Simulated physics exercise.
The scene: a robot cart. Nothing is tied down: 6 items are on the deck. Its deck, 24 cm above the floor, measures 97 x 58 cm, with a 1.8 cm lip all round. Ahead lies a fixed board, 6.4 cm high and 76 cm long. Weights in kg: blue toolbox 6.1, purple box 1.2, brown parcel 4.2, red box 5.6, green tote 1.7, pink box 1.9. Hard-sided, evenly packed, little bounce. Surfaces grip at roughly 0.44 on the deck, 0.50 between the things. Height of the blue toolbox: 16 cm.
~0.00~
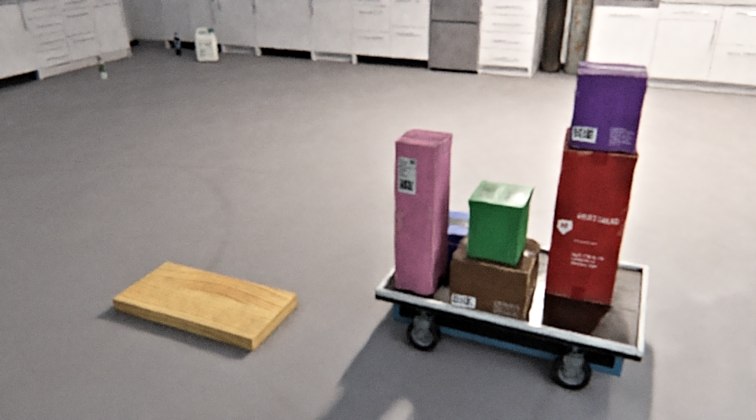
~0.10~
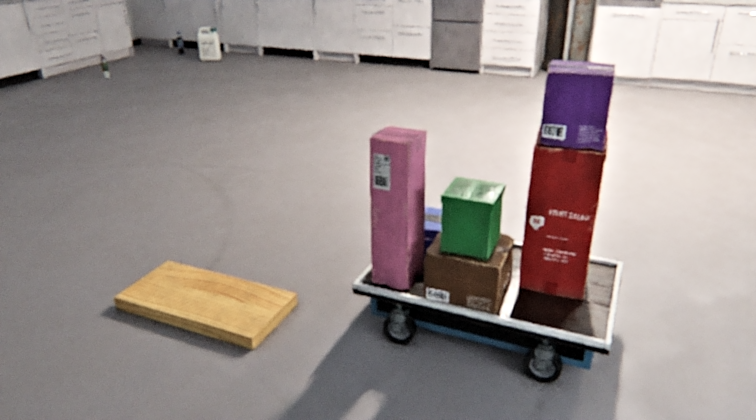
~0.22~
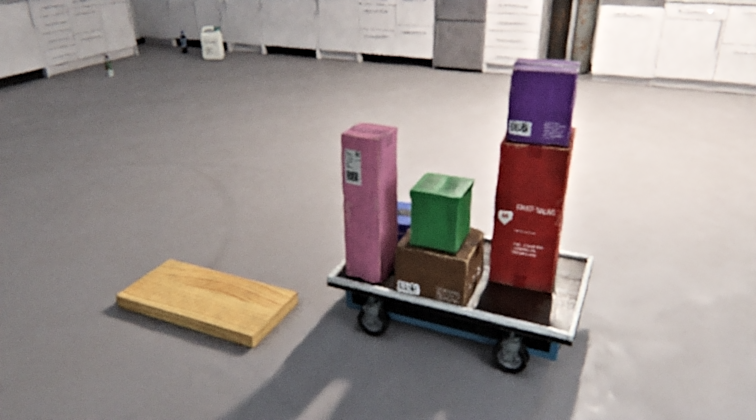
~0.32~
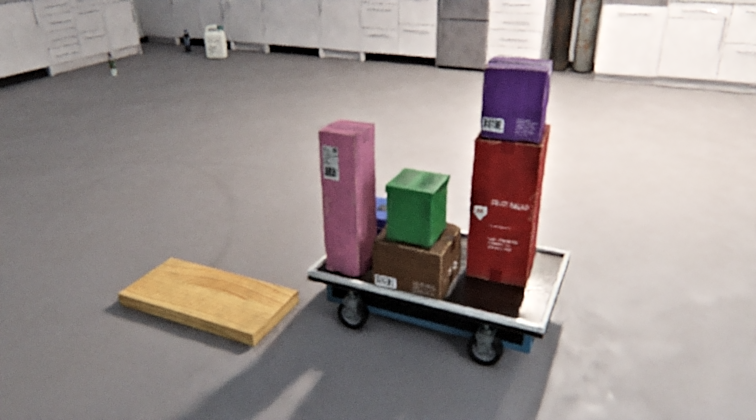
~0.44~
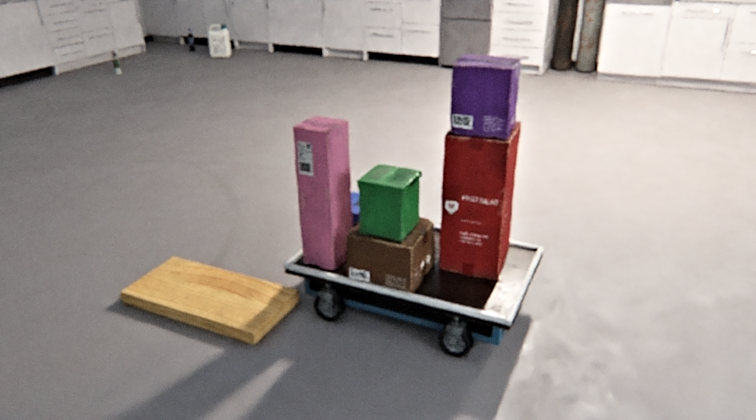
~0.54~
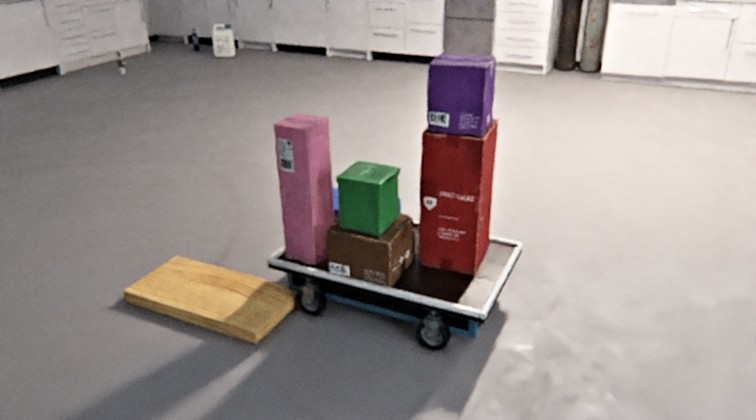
In a wide room with white cabinets along the back wall, a flat cart stands right of a wooden board, carrying a pink box, a green tote on a brown parcel, and a purple box on a red one. The cart rolls steadily left, drawing close beside the board, its load staying in place.
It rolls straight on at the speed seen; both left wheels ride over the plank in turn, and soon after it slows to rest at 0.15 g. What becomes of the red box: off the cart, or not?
The red box stays on the cart.
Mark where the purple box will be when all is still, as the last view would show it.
Near (92, 54).
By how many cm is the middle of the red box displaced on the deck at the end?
About 2 cm.
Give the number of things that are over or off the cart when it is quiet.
1 of them.
Around 0.84 s, cart 84 cm along; pink box at 13° to upright; green tote shifted 8 cm; brown parcel shifted 2 cm.
Around 1.44 s, cart 144 cm along; red box at 10° to upright near (287, 148); pink box at 53° to upright; purple box at 11° to upright.
Around 2.14 s, cart 214 cm along; red box shifted 4 cm near (181, 143); pink box on its side; green tote shifted 15 cm.
Finally (3.5 s), on their side or leaning hard on the deck, pink box; not toppled but over 10 cm from the start, green tote; the other 4 still in place (within 10 cm). In the last view, red box near (119, 133).
